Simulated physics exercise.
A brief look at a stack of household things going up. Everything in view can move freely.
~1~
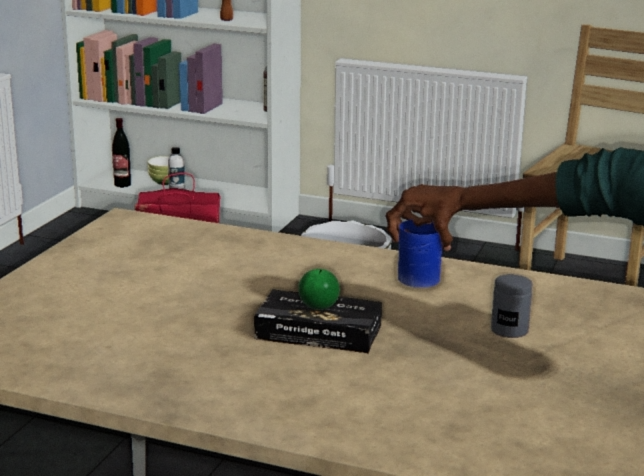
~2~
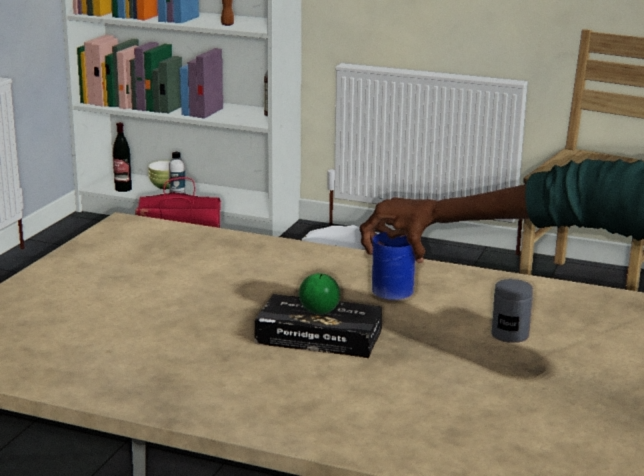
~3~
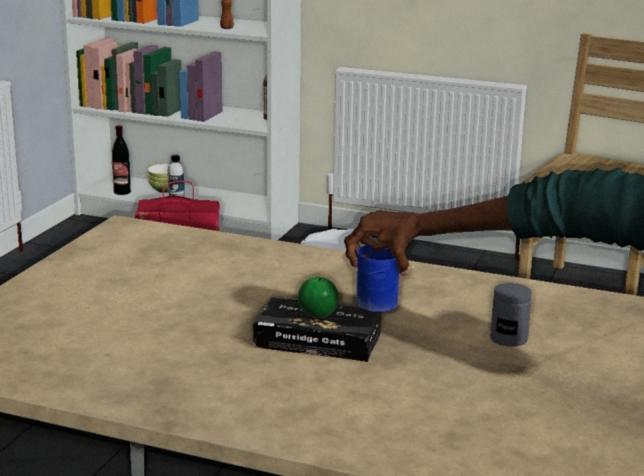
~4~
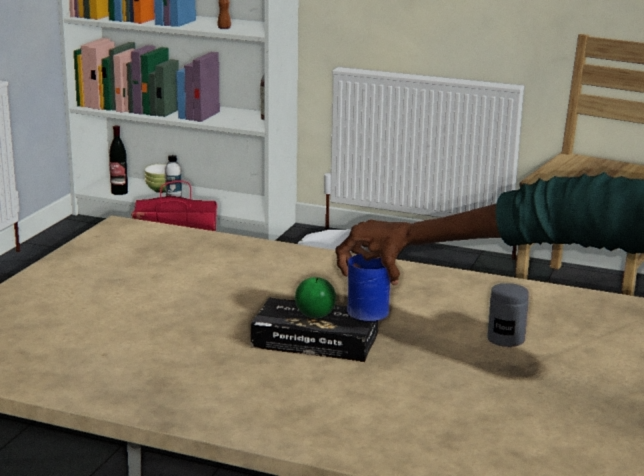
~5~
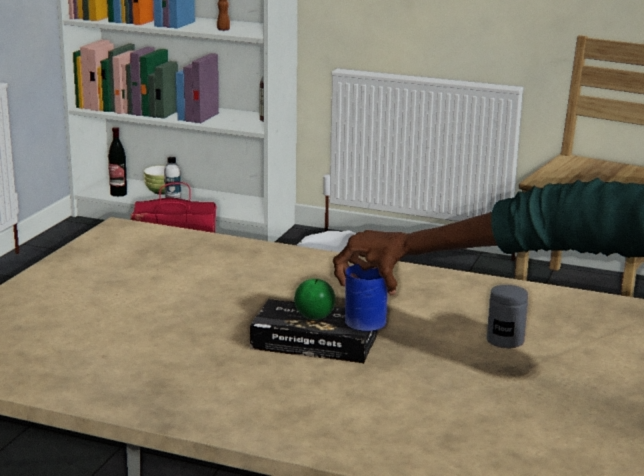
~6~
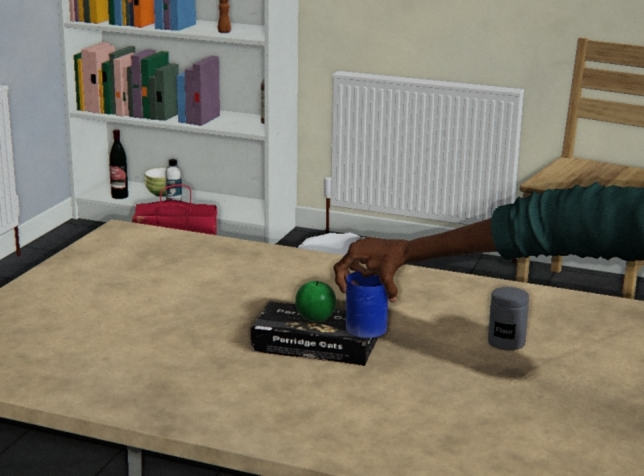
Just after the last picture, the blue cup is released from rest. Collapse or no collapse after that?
It remains steady.
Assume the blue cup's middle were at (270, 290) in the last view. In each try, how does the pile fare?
After that, the pile stays intact.
Then, 0.20 s after the last picture, nothing has stirred.
Then, 0.60 s after the last picture, blue cup resting near (367, 304).
At rest, all 4 in place. Seen from the same camera at the end, blue cup near (367, 304). The pile keeps its balance.
